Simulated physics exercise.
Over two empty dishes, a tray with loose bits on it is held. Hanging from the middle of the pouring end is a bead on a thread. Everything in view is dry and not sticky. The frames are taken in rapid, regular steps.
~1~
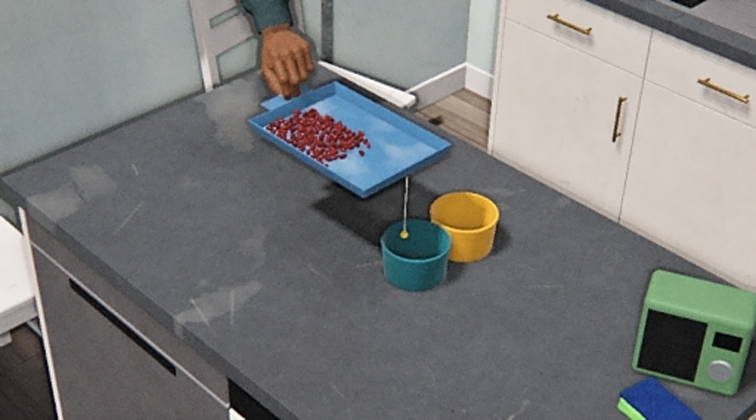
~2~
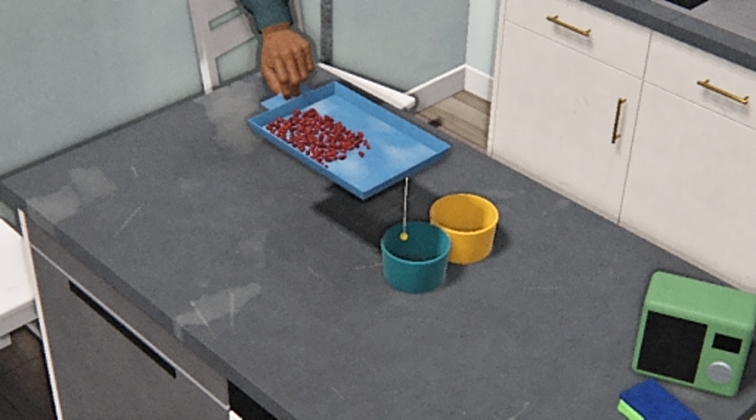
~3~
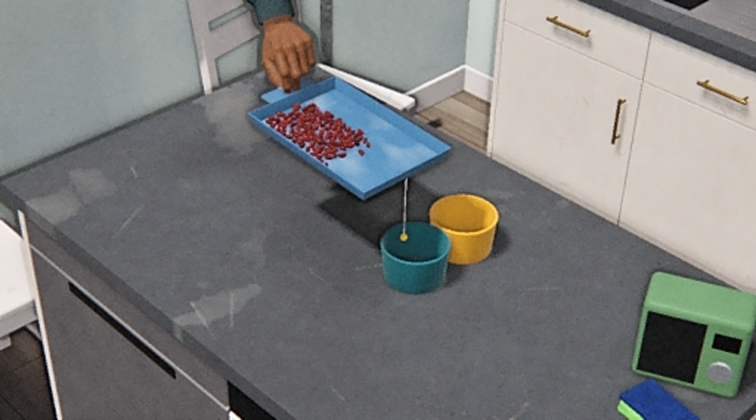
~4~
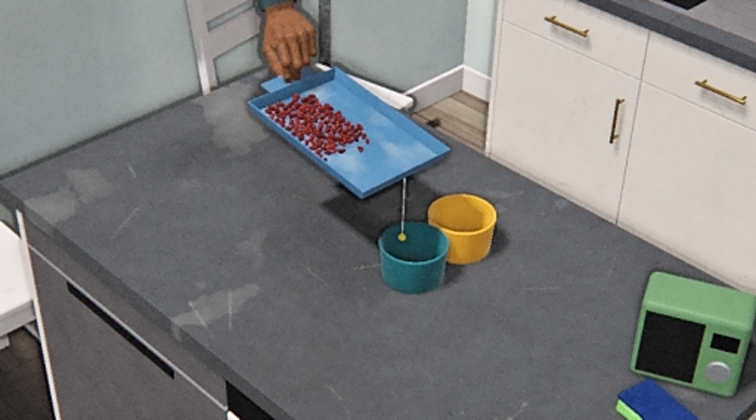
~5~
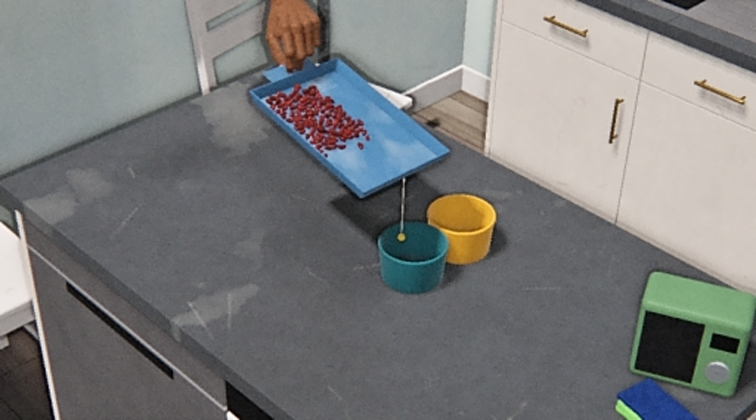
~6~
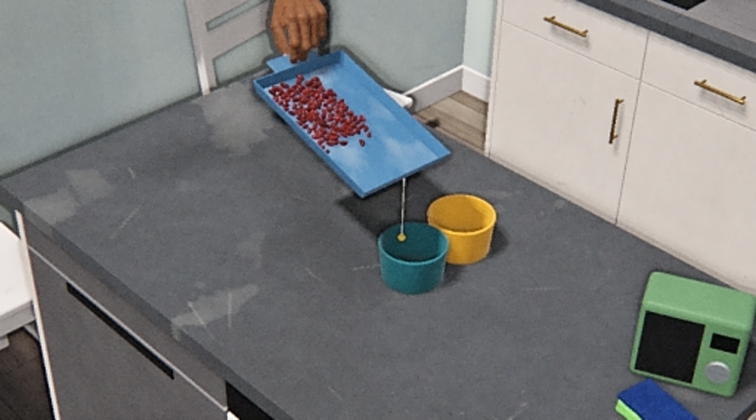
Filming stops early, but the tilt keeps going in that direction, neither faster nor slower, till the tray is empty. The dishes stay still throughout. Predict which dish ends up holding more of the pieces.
Short answer, the left dish, that's where more goes.
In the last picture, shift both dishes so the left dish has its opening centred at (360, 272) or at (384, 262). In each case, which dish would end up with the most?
The dish to the right; the dish to the right.
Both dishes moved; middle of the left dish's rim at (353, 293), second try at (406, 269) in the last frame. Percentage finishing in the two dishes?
First placement near 30 percent, second near 80 percent.
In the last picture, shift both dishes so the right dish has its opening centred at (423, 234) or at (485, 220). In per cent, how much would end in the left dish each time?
The first try yields 0% and the second yields 60%.
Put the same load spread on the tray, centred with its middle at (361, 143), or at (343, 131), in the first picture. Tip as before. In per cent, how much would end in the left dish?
Estimates in order: 40 percent, 40 percent.
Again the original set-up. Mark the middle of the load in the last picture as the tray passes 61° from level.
Mark it at roughly (412, 164) in the final frame.
Just after the last frame, tray tipped steeply; almost all on the tray; about a tenth in the air.
A moment on, tray tipped right over; roughly half on the tray; about a tenth in the left dish; about a tenth in the right dish; roughly a quarter outside both; about a tenth in the air.
Further on, tray tipped past a quarter turn; roughly a third in the left dish; about a tenth in the right dish; roughly half outside both; just a few in the air.
When it is over, tray tipped past a quarter turn; roughly a third in the left dish; about a tenth in the right dish; roughly half outside both; just a few in the air.
